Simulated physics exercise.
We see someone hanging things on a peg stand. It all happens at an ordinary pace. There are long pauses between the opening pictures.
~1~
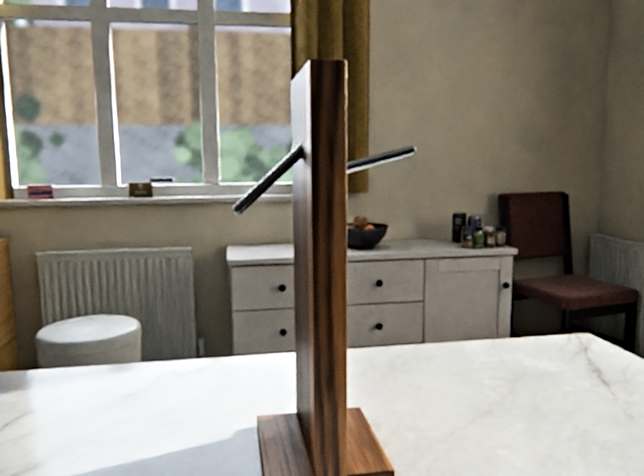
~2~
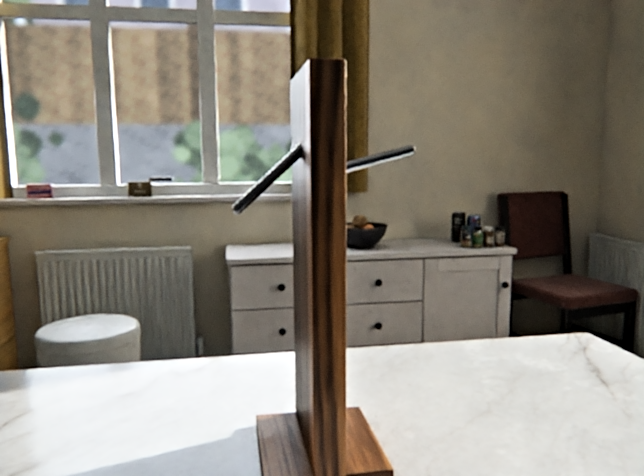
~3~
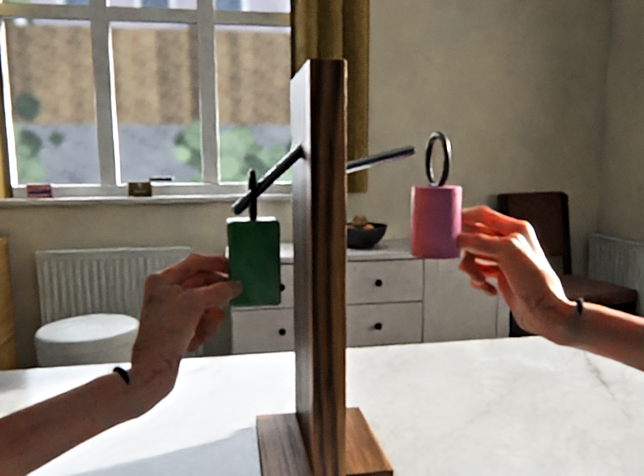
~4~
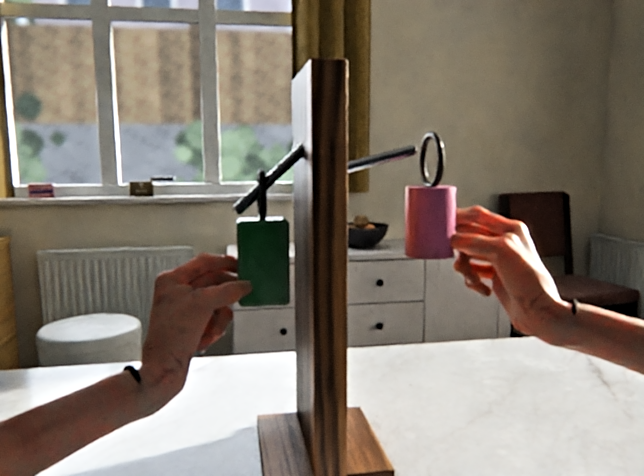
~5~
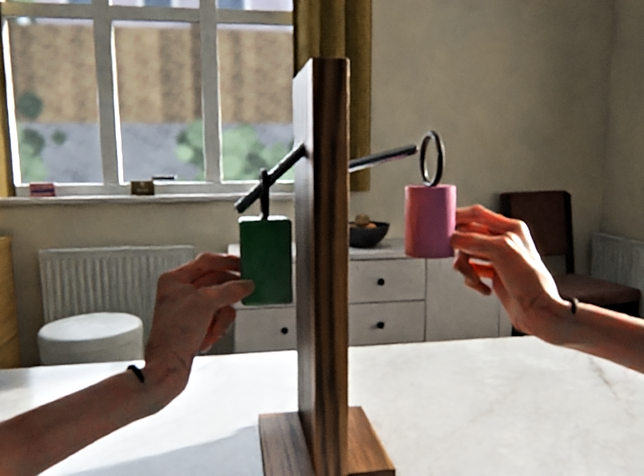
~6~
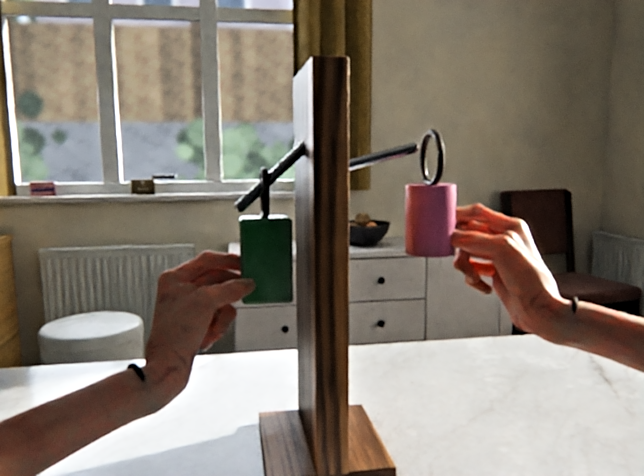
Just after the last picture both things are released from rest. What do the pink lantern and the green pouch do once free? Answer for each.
Here the pink lantern drops to the table, the green pouch drops to the table.
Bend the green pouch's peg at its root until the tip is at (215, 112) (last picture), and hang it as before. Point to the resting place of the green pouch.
About (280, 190).
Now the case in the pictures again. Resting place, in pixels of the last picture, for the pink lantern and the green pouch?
First (427, 387), then (156, 444).
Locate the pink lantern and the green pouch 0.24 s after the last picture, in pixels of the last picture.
First (427, 357), then (235, 380).
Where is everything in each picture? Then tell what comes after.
Peg stand (325, 270), in the first frame.
Peg stand (324, 269), in the second frame.
Still on the way; pink lantern (437, 194); peg stand (324, 270), in the third frame.
Still on the way; green pouch (262, 237); peg stand (326, 269), in the fourth frame.
Still on the way; pink lantern (431, 194); peg stand (327, 268), in the fifth frame.
In place, still held; pink lantern (431, 192); green pouch (266, 235); peg stand (327, 267), in the sixth frame.
Then, 0.16 s later than the last frame, pink lantern dropping near (430, 253); green pouch tilted by 30° near (248, 284).
Then, 0.24 s later than the last frame, pink lantern dropping near (428, 357); green pouch dropping near (235, 380).
Then, 0.34 s later than the last frame, pink lantern fallen near (428, 365); green pouch fallen near (184, 430).
When it is over, the pink lantern falls off, near (427, 387); the green pouch falls off, near (156, 444).
